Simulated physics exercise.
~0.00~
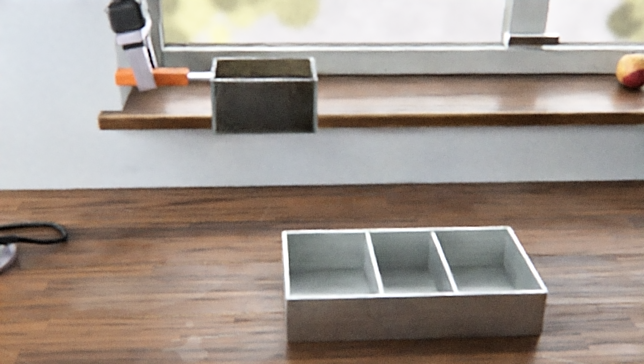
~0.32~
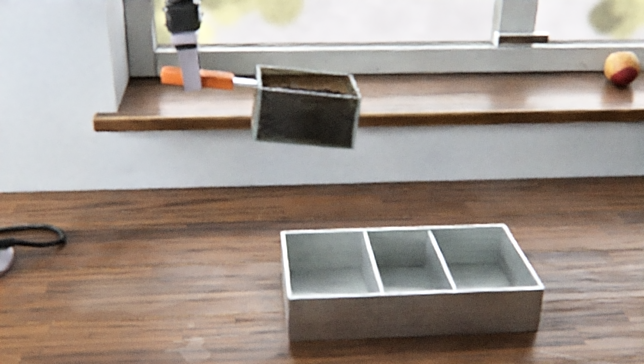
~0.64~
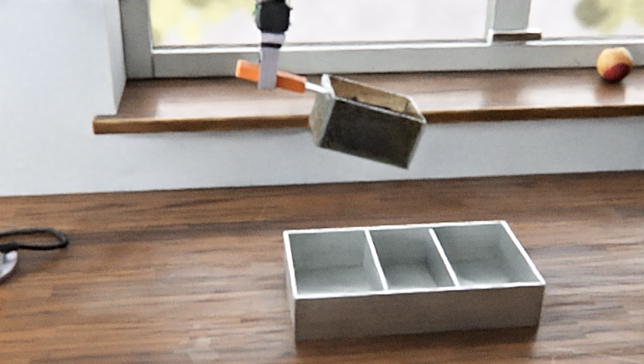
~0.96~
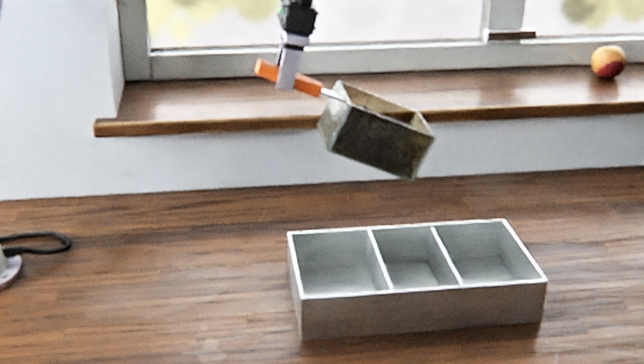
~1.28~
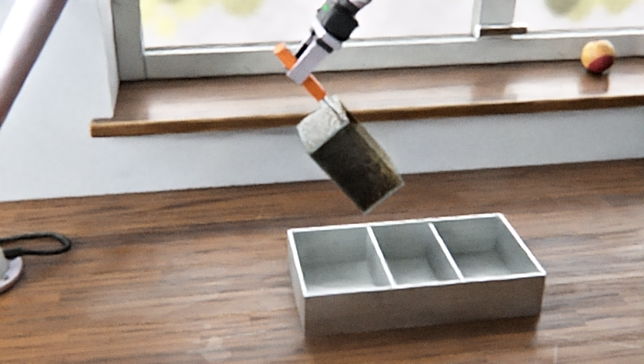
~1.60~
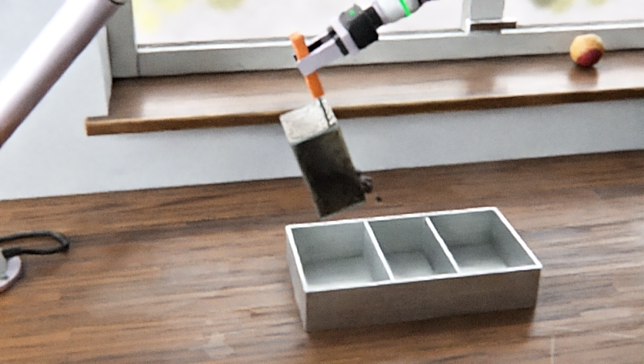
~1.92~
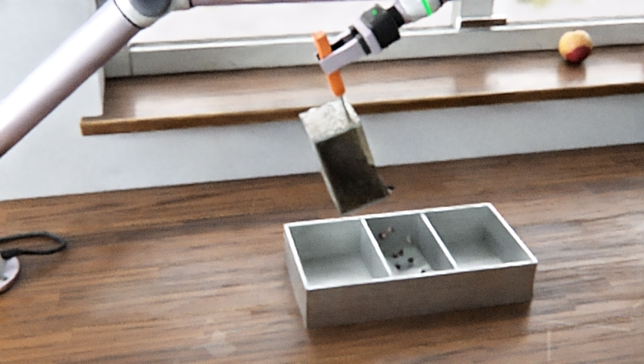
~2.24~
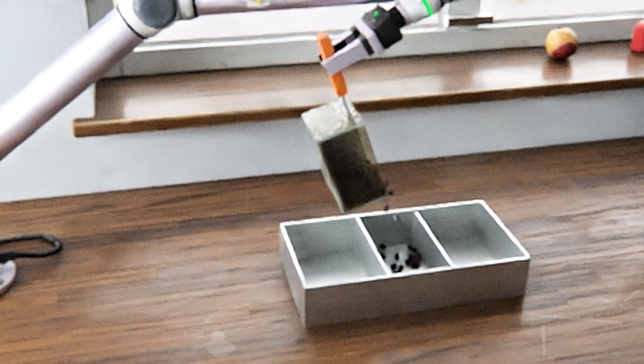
A robot arm carried a small open box rightward from beside the windowsill, tipped it steeply over a grey tray with three compartments, and a few dark beans trickled out, leaving a small scattering in the middle compartment while the box stayed tilted above.
